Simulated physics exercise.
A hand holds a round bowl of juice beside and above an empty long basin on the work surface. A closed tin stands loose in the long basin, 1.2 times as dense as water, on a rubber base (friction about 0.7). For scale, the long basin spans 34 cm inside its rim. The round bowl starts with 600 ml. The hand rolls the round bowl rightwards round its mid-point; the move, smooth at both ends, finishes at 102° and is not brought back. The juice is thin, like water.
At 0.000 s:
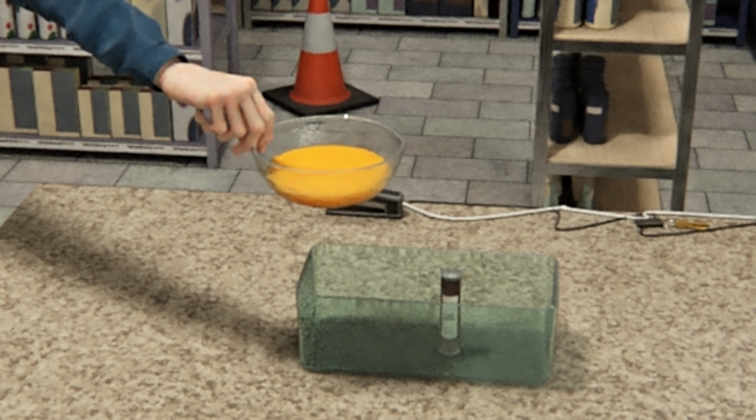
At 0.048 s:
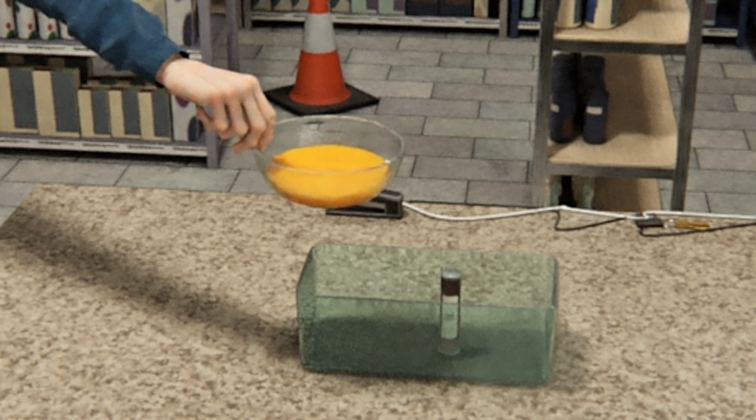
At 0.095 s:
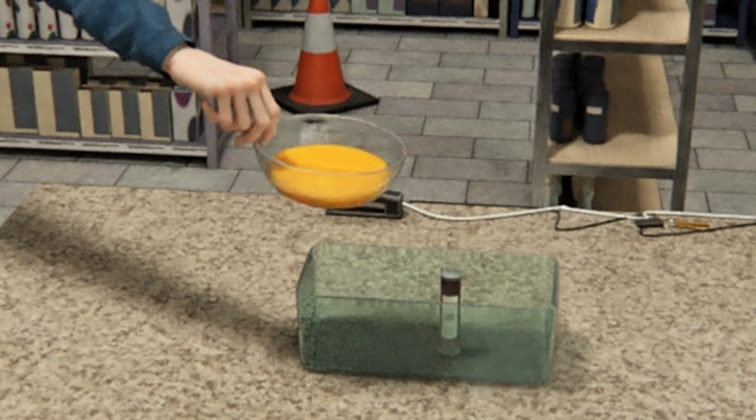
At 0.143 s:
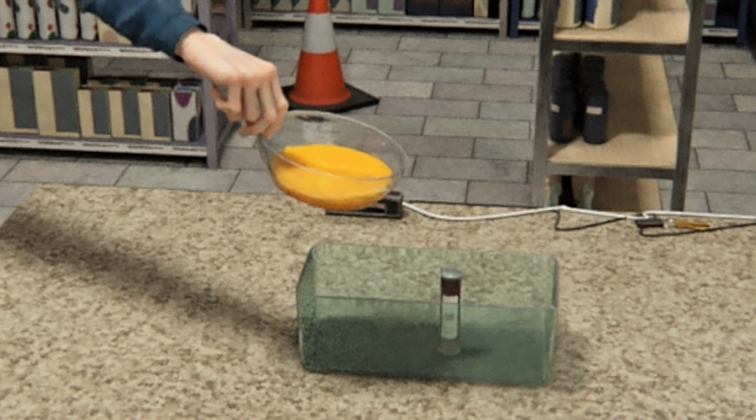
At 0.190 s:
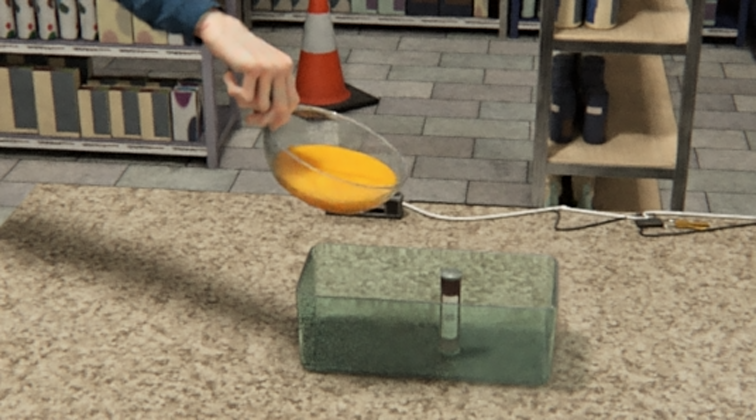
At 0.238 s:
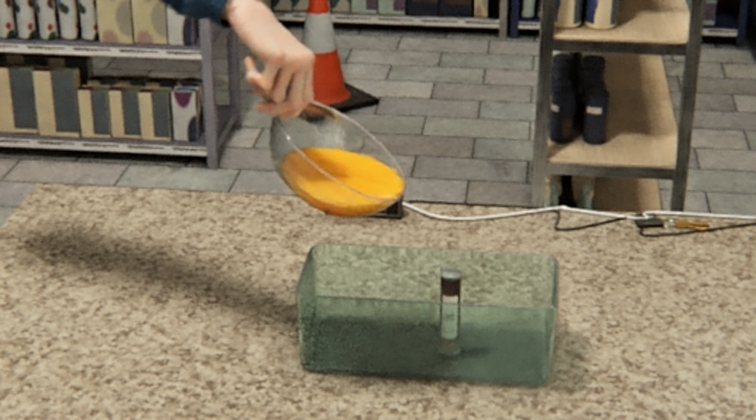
In a room with grey brick-patterned paving, shelves and an orange-and-white traffic cone, a speckled stone-like worktop is seen from slightly above by a still camera. A hand in a blue sleeve holds a clear round bowl of orange juice above a greenish transparent basin containing a small dark-capped container. The hand rises and moves right, gradually tilting the bowl rightwards as the juice shifts inside it.
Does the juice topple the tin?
The tin topples.
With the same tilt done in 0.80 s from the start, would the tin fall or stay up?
Then it keeps standing.
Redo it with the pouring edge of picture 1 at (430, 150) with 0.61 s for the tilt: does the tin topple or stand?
Then it keeps standing.
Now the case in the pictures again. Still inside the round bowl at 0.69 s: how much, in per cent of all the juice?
Some 0 per cent.
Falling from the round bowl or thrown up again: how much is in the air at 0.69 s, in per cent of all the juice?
Near 4 in a hundred.
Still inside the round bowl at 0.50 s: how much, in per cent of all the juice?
Near 5 in a hundred.
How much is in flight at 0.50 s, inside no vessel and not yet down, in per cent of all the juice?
About 40 per cent.
After 0.50 s the tilt is 94° and 5 per cent is still to pour; the tin stands where it began.
After 0.69 s the tilt is 102° and 0 per cent is still to pour; the tin leans 9°.
After 0.89 s the tilt is 102° and 0 per cent is still to pour; the tin leans 16°.
After 1.11 s the tilt is 102° and 0 per cent is still to pour; the tin leans 54°.
In the end the tin lies on its side.
